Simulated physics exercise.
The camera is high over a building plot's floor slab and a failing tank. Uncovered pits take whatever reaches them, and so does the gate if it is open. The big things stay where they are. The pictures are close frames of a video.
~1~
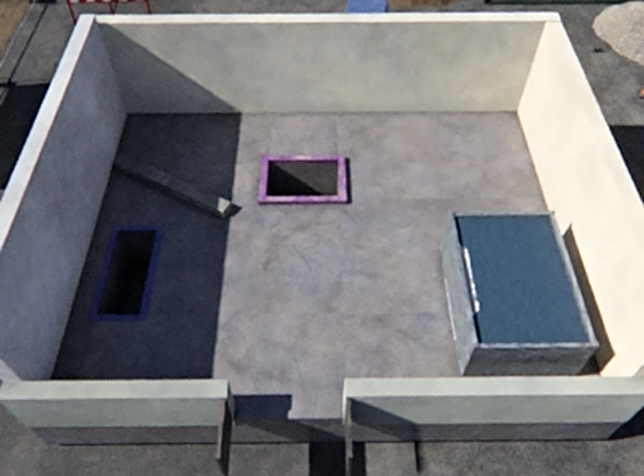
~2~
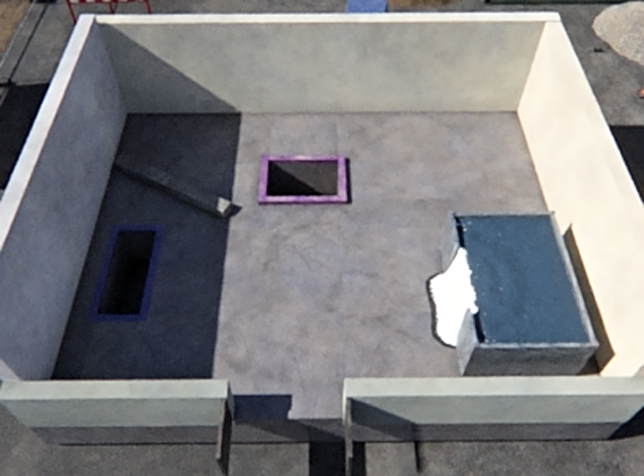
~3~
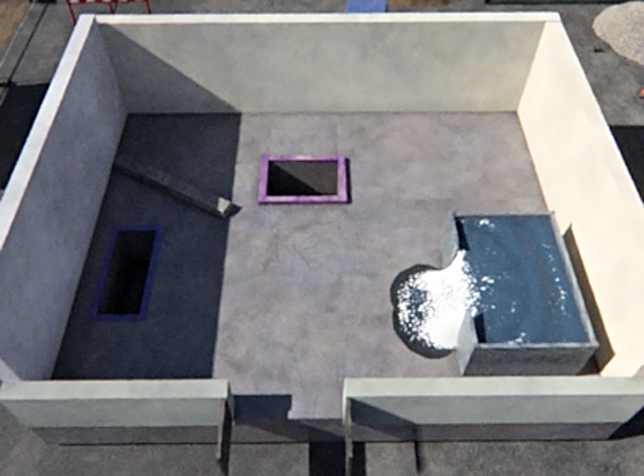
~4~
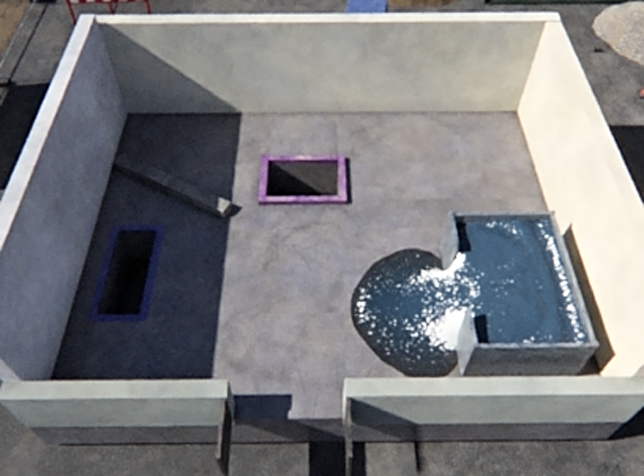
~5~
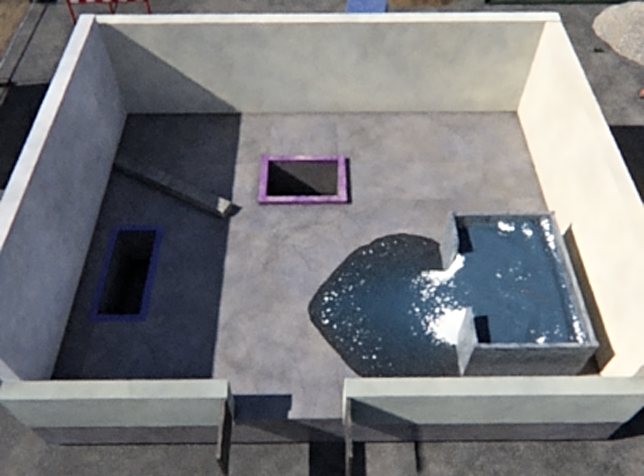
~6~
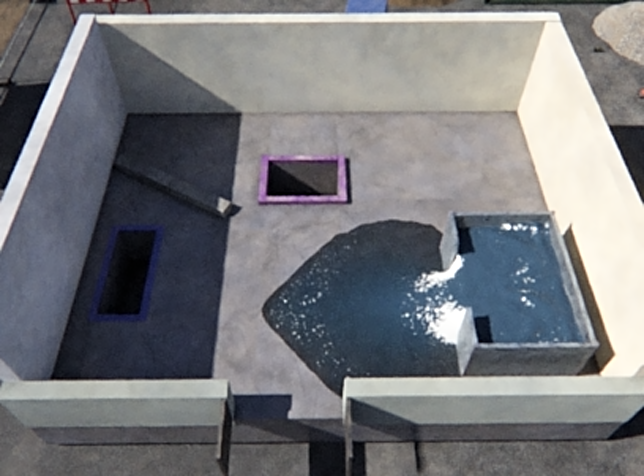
On a walled concrete floor, water pours from a tank and spreads left in a widening pool.
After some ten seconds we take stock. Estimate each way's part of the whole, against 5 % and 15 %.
The gate takes from 5 to 15 %; the purple pit takes less than 5 %; the blue pit takes more than 15 %.
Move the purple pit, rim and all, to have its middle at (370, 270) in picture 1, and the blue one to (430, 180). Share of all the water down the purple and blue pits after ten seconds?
Per cent: Purple 20, blue 6.
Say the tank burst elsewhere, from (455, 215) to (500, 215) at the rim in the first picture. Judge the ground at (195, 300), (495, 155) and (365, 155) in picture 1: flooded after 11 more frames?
As listed: Not flooded, flooded, under water.
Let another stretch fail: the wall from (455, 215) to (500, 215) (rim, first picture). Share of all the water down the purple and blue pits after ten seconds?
Per cent: Purple 2, blue 2.
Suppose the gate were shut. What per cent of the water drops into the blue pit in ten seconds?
Parts in a hundred: Blue 50.
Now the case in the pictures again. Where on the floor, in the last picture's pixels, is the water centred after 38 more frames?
I would point to (306, 276).
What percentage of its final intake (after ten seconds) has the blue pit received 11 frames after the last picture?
I make it 10 per cent.
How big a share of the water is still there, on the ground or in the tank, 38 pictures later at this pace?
Roughly 60 per cent.
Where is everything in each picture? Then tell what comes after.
In the first picture, still water in the water tank at (516, 277).
In the second picture, water pours out at (457, 298) and has run to (447, 342).
In the third picture, water pours out at (457, 299) and has run to (401, 331).
In the fourth picture, water pours out at (457, 299) and has run to (357, 318).
In the fifth picture, water pours out at (457, 299) and has run to (313, 311).
In the sixth picture, water pours out at (457, 299) and has run to (270, 315).
A moment on, water covers 40 % of the floor; the gate 1 %, the purple pit 0 %, the blue pit 0 %.
Next, water covers 50 % of the floor; the gate 4 %, the purple pit 0 %, the blue pit 5 %.
Then, water covers 60 % of the floor; the gate 6 %, the purple pit 1 %, the blue pit 13 %.
Later, water covers 60 % of the floor; the gate 9 %, the purple pit 1 %, the blue pit 31 %.
In the end, water covers 70 % of the floor; the gate 11 %, the purple pit 1 %, the blue pit 45 %.
